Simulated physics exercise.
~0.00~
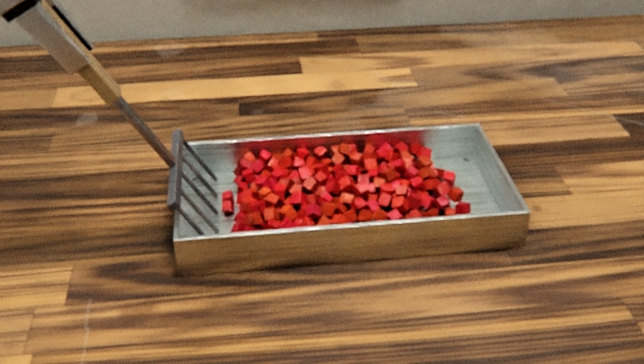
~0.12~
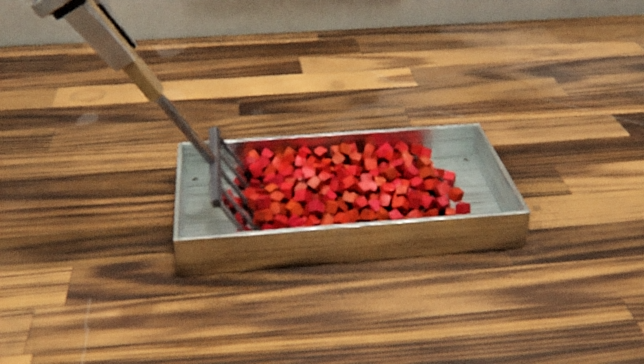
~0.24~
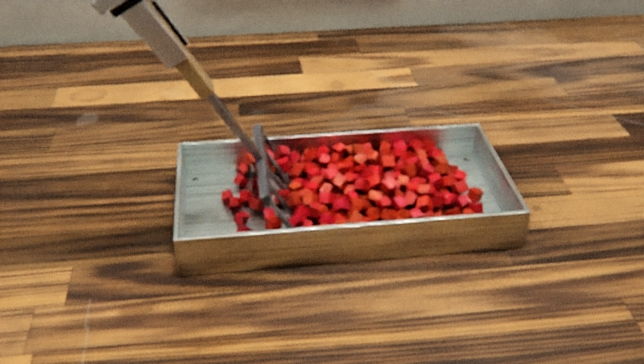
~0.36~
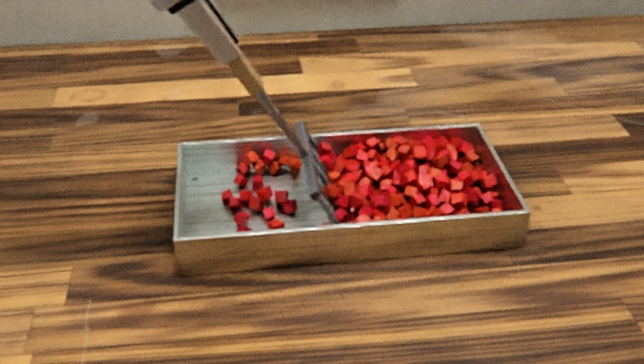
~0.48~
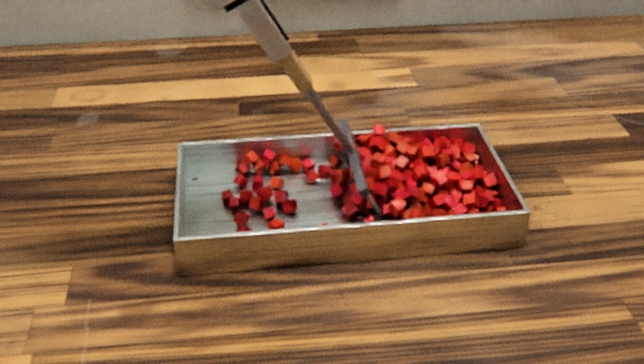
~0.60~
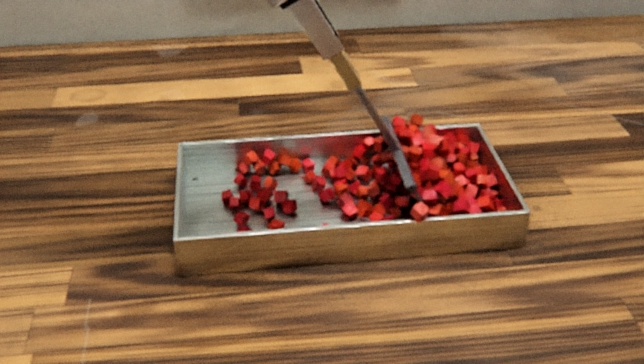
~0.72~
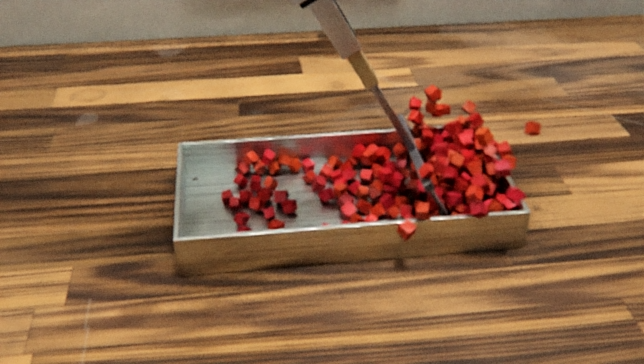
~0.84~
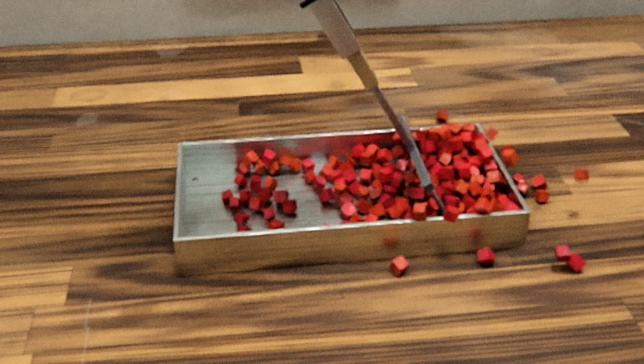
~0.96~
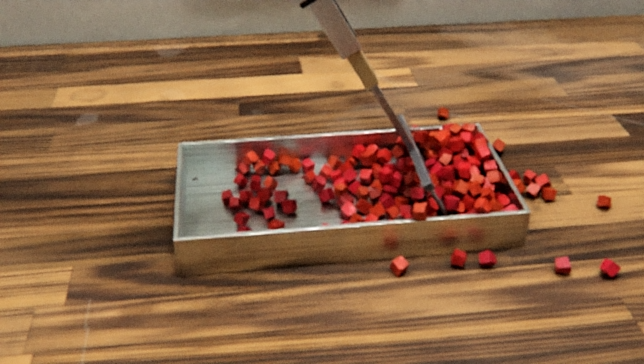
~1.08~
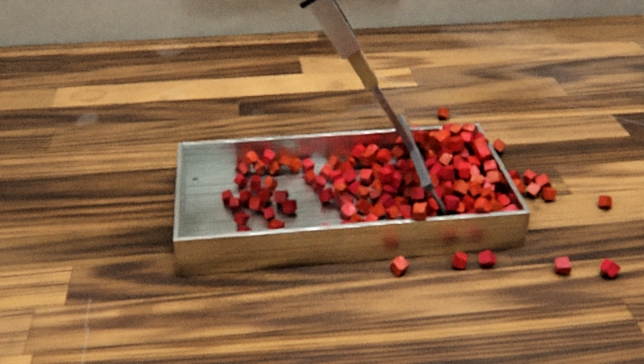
A fork on a mechanical arm sweeps right through a shallow metal trough of red vegetable dice, heaping them toward the right end until some spill over the rim, then stops in the pile, with most dice still inside and several scattered on the wooden surface.
